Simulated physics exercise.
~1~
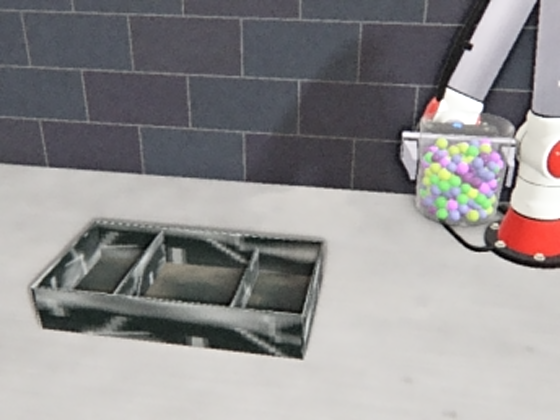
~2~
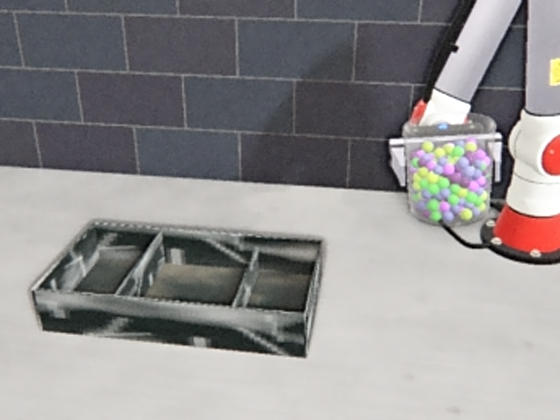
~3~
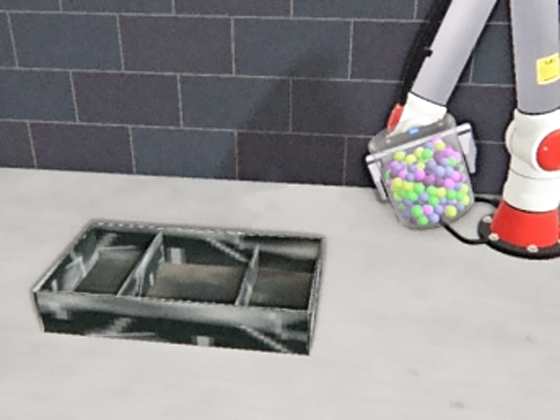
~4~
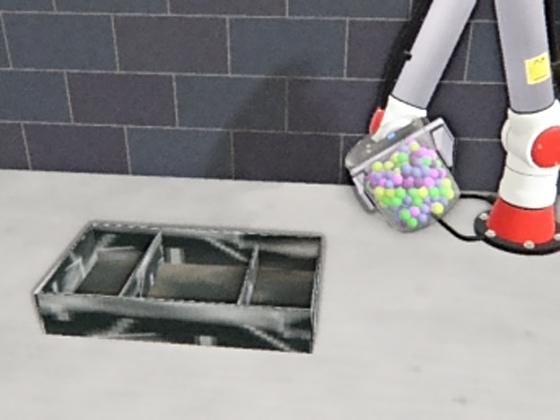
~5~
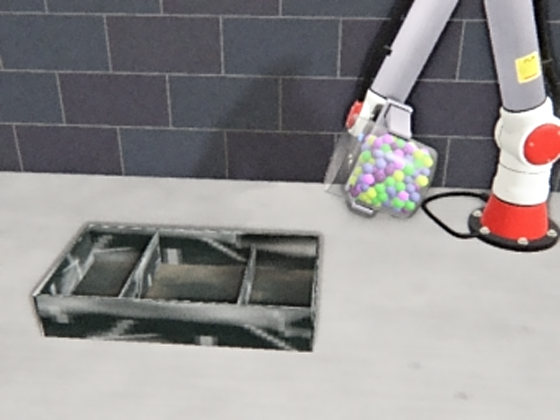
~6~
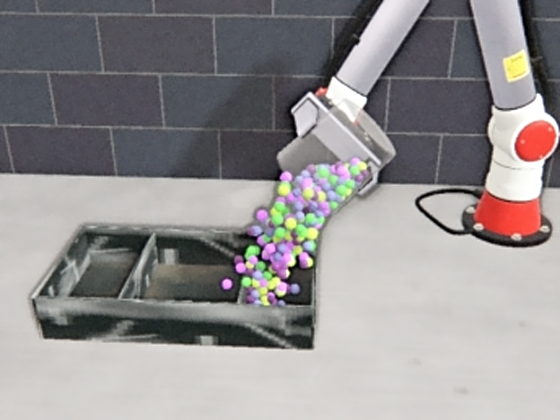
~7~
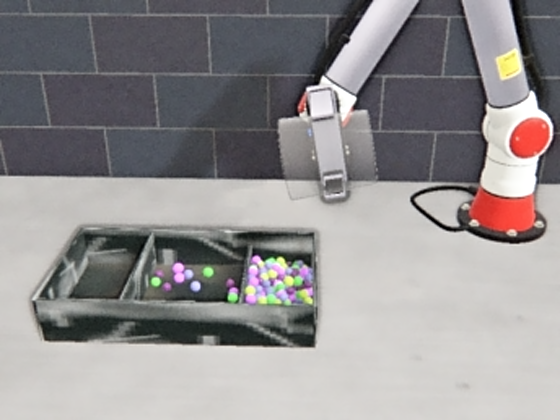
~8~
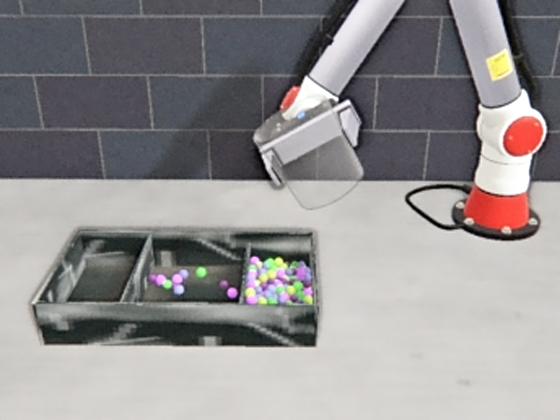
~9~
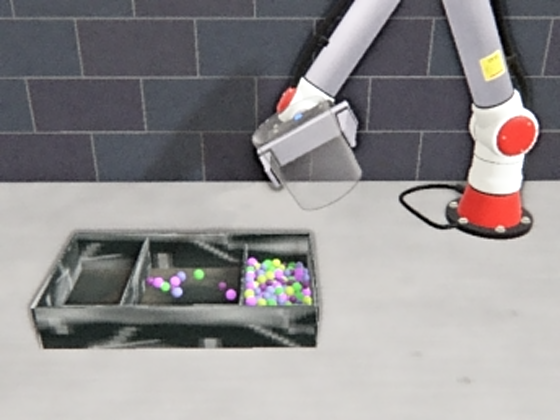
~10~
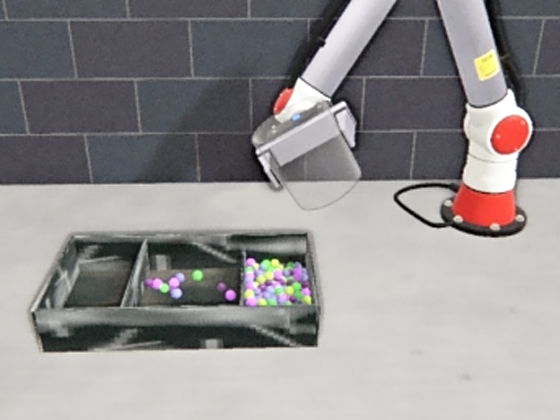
A robot arm carried a clear container of colourful little balls leftward and tipped it over a dark divided box, pouring them mostly into the right-hand section while a few landed in the middle, then partly righted the empty container and held still.
